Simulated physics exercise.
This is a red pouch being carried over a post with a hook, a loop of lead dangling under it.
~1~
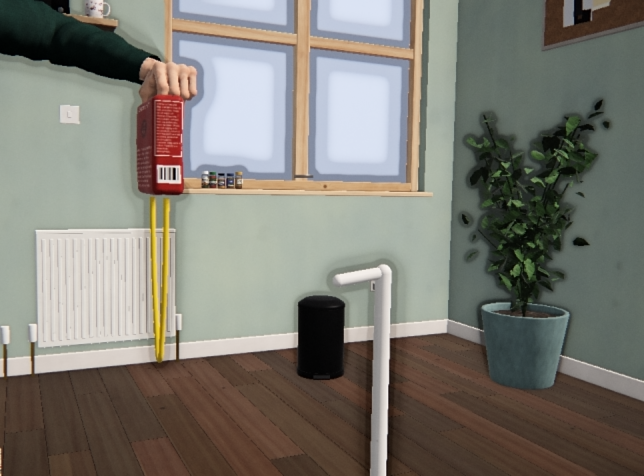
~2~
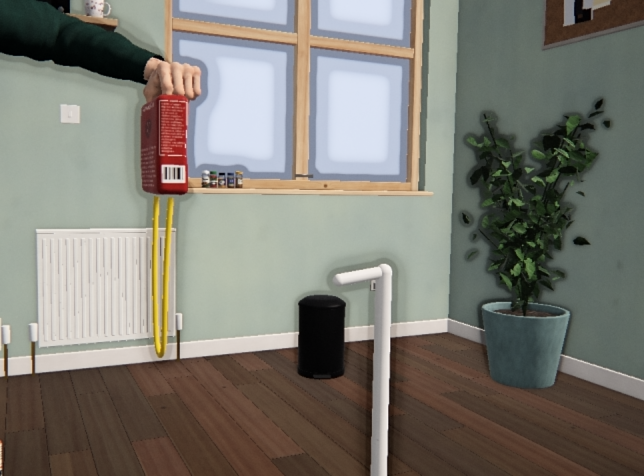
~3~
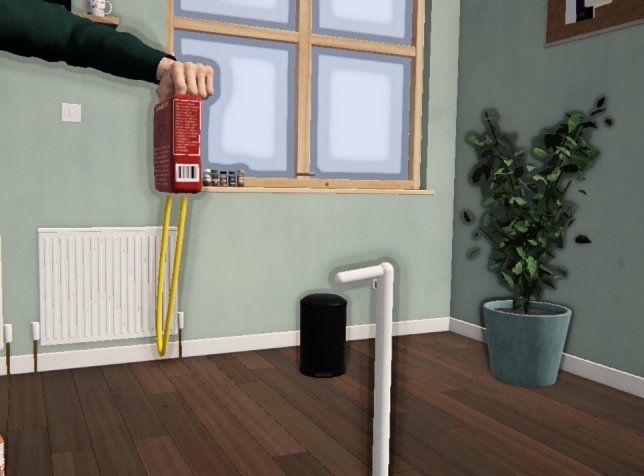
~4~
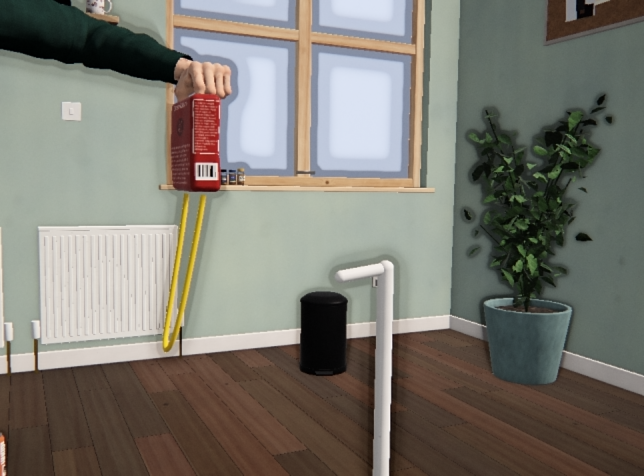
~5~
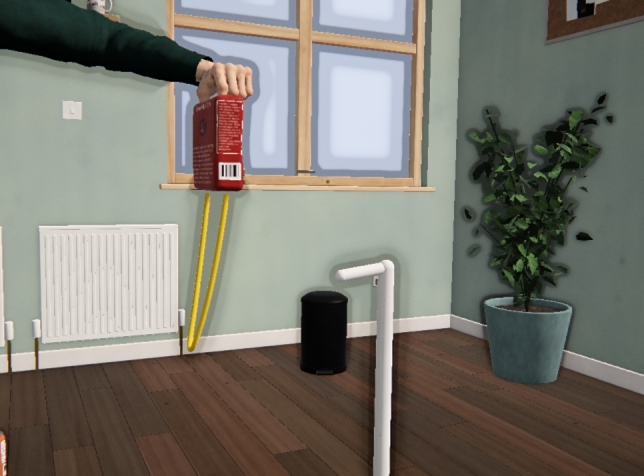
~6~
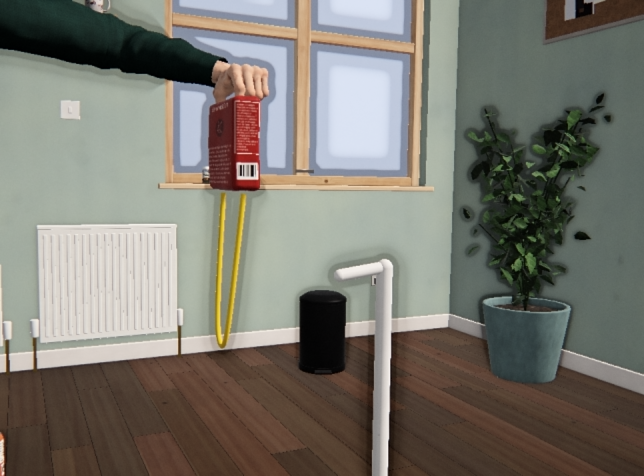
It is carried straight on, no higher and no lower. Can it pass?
Outcome: The red pouch snags on the hook.
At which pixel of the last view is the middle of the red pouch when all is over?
Near (472, 155).
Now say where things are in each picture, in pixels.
In the first frame, red pouch (159, 147); hook tip (339, 281).
In the second frame, red pouch (163, 147); bottom of the loop (160, 355).
In the third frame, red pouch (176, 146).
In the fourth frame, red pouch (195, 145); bottom of the loop (166, 350).
In the fifth frame, red pouch (216, 145).
In the sixth frame, red pouch (233, 146); bottom of the loop (221, 346); hook tip (340, 276); hook points towards it, loop hangs below the hook.
Then, 0.34 s past the final frame, pouch nearing the post near (282, 148).
Then, 1.00 s past the final frame, pouch over the post near (368, 151).
Then, 1.66 s past the final frame, pouch past the post near (444, 154).
When it is over, pouch past the post near (472, 155); loop tight round the post, hand stopped. The red pouch gets caught.
